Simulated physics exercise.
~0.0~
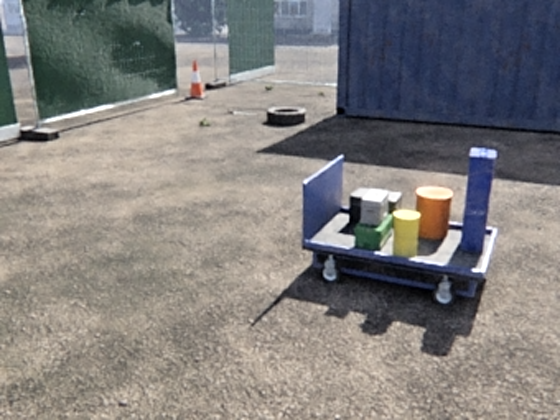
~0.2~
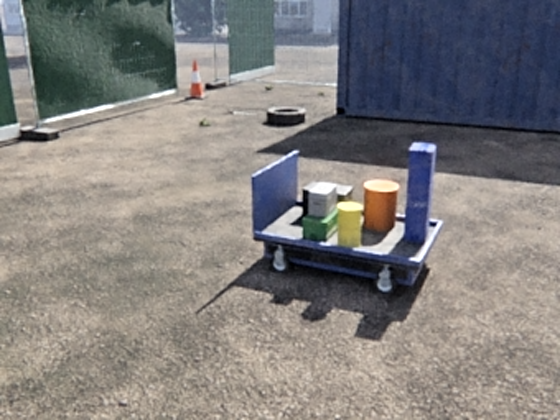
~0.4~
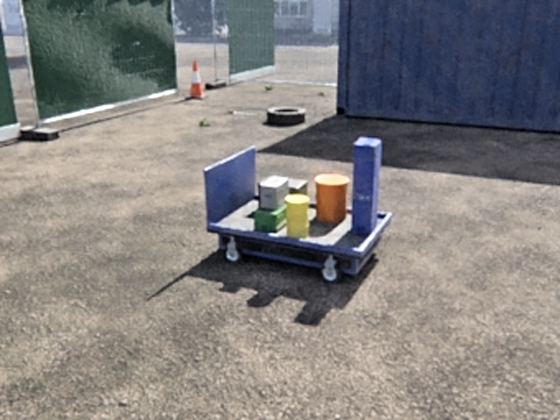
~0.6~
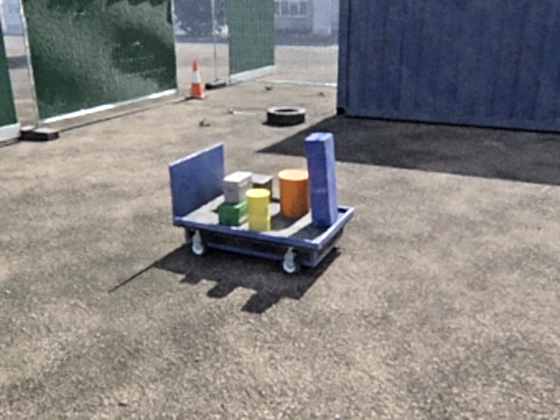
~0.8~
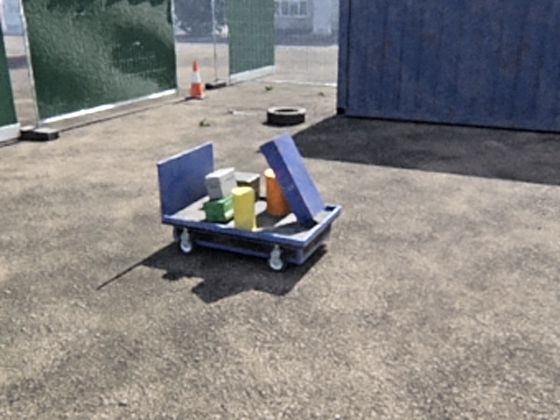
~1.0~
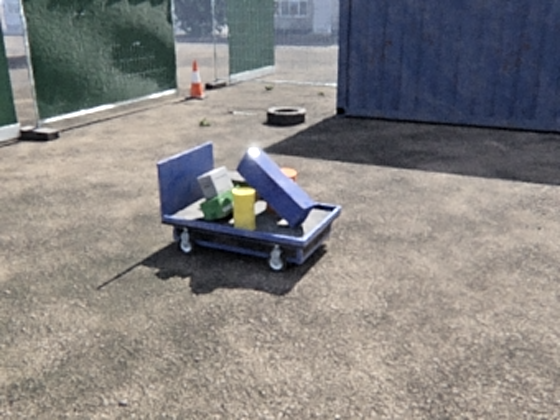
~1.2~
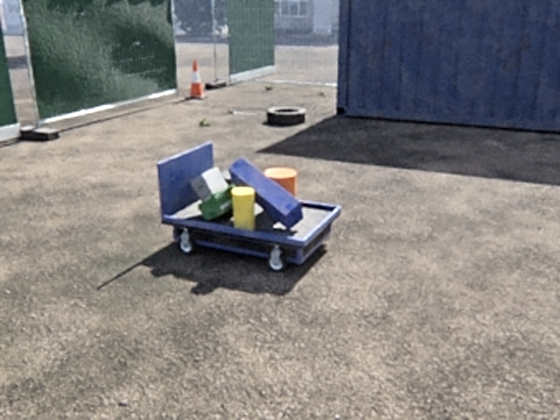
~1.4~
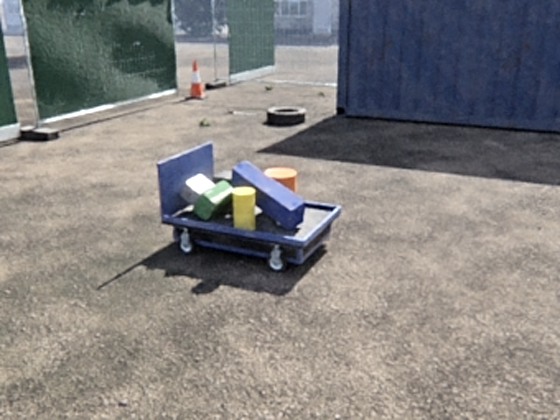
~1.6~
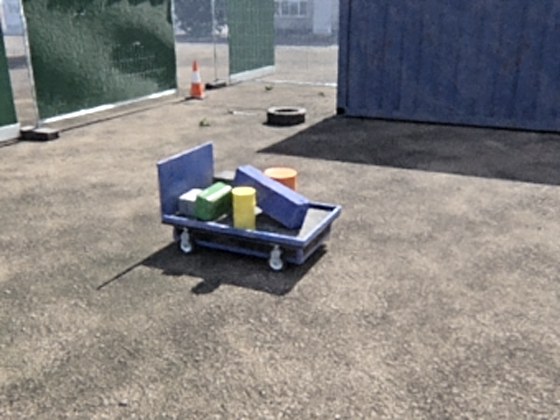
A large blue container and green-covered fence panels stand behind a sunlit tarmac yard, seen from a still, slightly raised viewpoint, with a traffic cone and a tyre nearby. A blue wheeled cart with a tall board at its left end carries a tall blue box, an orange pail, a yellow canister, a green parcel, and grey and black toolboxes. The cart rolls left and stops. The blue box leans left and topples across the deck. The grey toolbox and green parcel tip over toward the board, while the canister and pail stay upright.
